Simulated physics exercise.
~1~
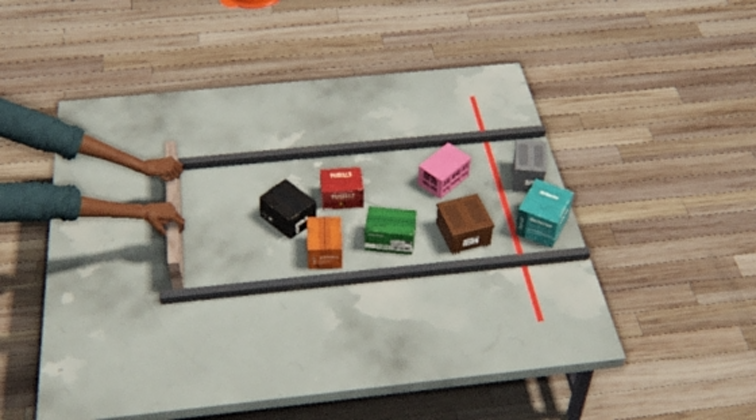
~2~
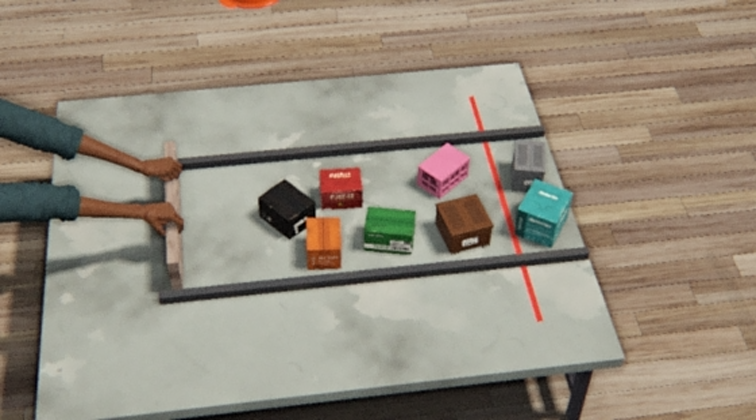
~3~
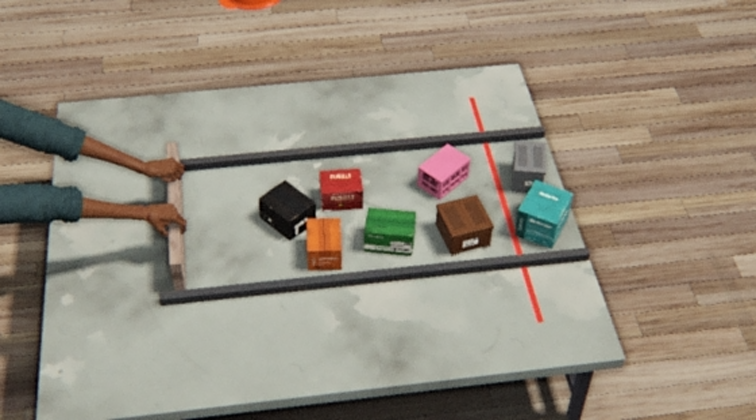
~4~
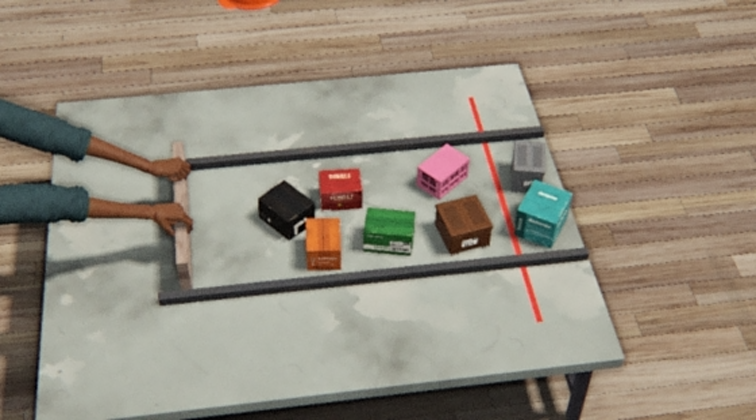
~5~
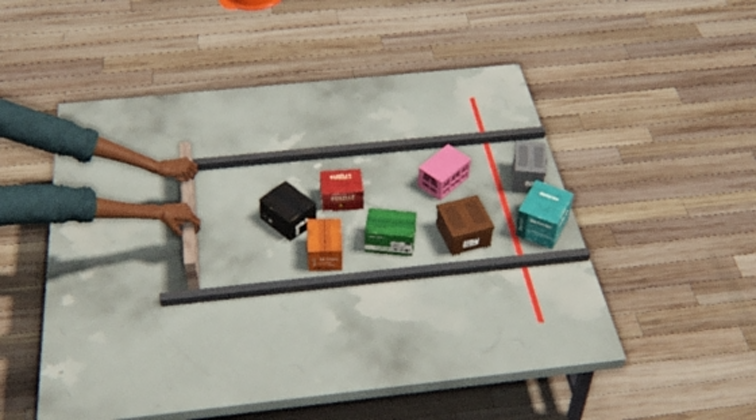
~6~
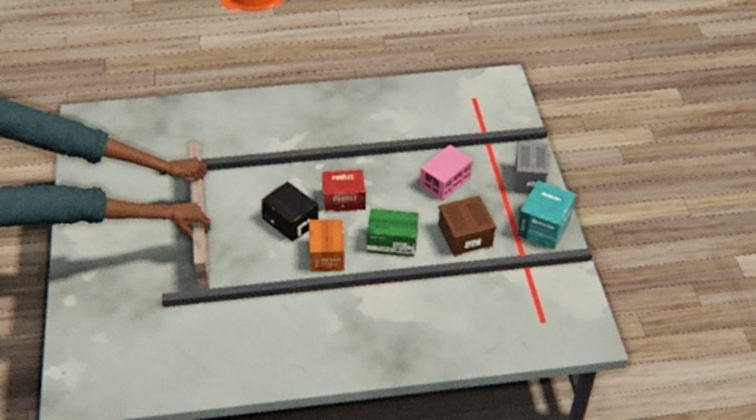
A plank held in two hands slid slightly to the right along a gray table between two dark rails, while the colorful boxes ahead of it, scattered near a red line, stayed where they were.
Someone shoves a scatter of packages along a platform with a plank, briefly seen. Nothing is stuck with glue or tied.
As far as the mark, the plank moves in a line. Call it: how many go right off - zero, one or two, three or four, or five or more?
Three or four go off.
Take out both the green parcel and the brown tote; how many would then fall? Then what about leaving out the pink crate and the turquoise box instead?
That makes 1 fallen, then 1 fallen in the other try.
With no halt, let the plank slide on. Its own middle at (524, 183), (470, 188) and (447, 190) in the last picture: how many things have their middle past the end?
First 5, then 2, finally 1.
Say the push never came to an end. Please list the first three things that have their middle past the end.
Listing earliest first, you get the turquoise box, the brown tote and the grey tote.
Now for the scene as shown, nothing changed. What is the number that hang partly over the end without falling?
I'd put it at 2.
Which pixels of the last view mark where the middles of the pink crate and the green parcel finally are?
Pink crate: About (550, 158); green parcel: About (574, 213).
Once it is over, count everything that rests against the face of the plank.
3 of them.
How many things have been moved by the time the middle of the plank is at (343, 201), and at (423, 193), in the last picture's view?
At the first spot the count is 4, and at the second it is 7.
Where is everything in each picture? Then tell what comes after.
In the first frame, grey tote (529, 167); turquoise box (544, 214); brown tote (464, 224); plank (174, 215); tape (503, 198).
In the second frame, turquoise box (543, 214); pink crate (444, 171).
In the third frame, brown tote (464, 225); orange box (324, 244).
In the fourth frame, grey tote (528, 167); red box (341, 190).
In the fifth frame, turquoise box (544, 215); black parcel (288, 211).
In the sixth frame, grey tote (531, 168); turquoise box (546, 215); brown tote (466, 226); plank (199, 215); tape (505, 200).
Early on, none off yet; grey tote at rest near (531, 168); turquoise box at rest near (546, 215); brown tote at rest near (466, 226).
A while later, none off yet; grey tote at rest near (531, 168); turquoise box travelled a little near (562, 214); brown tote travelled about its own width near (517, 227).
Finally, the number that fall off is three or four; lost, brown tote, turquoise box and grey tote.
